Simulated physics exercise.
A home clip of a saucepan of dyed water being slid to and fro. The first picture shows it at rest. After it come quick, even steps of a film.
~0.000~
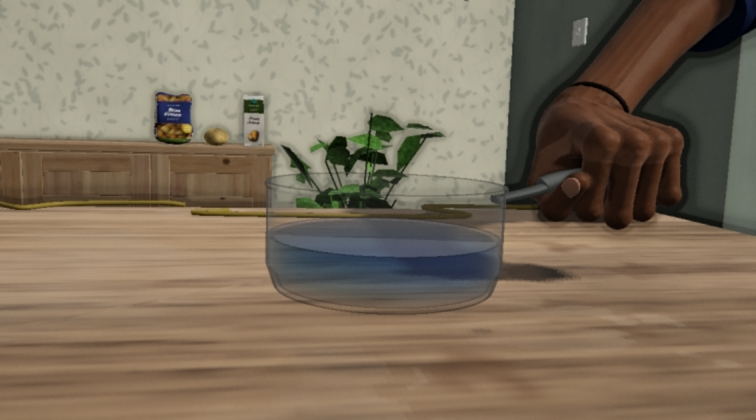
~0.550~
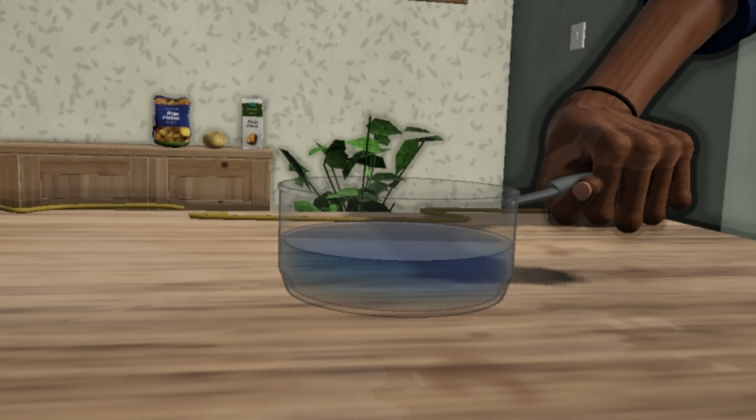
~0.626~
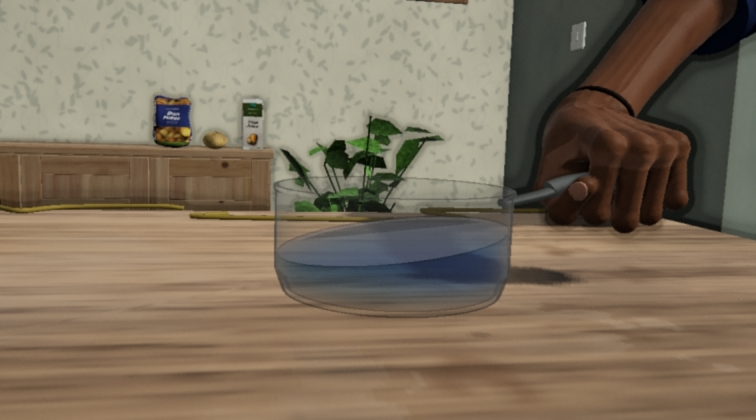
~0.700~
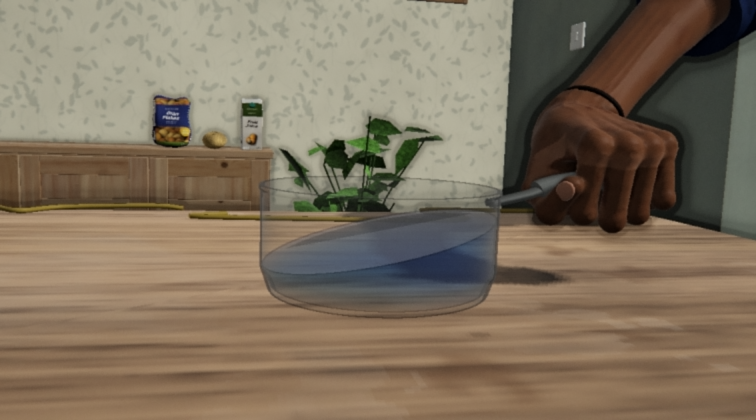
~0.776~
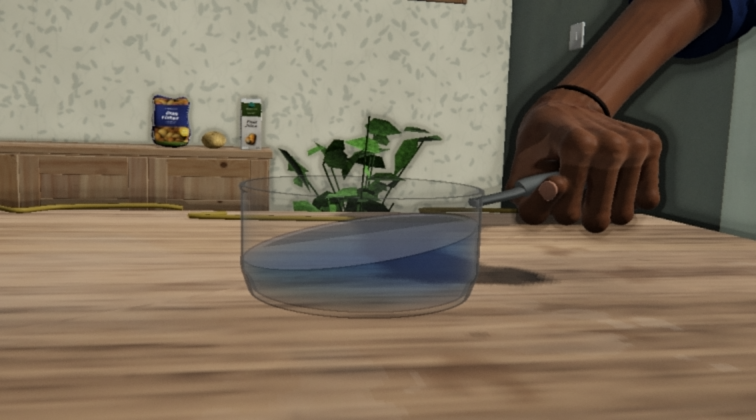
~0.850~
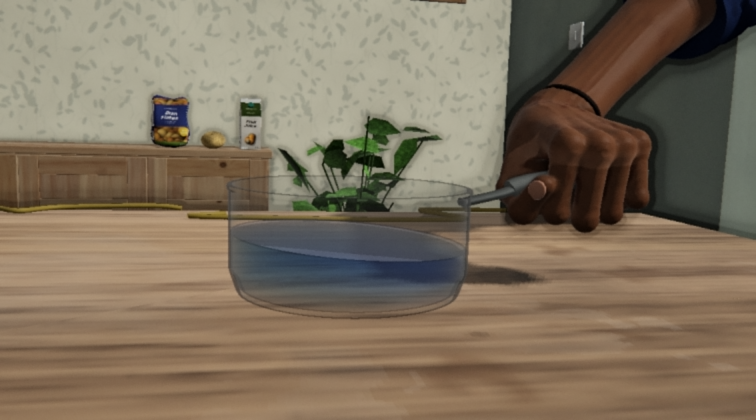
A clear saucepan of blue water was nudged right, then slid left across a wooden table by a hand on its handle, as the water rose on the right, then slightly on the left.
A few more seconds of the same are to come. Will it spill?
As it turns out, it spills.
Around 1.1 s, the highest wave so far goes over the rim.
Around 5.2 s, the highest wave so far goes over the rim; some is on the top.
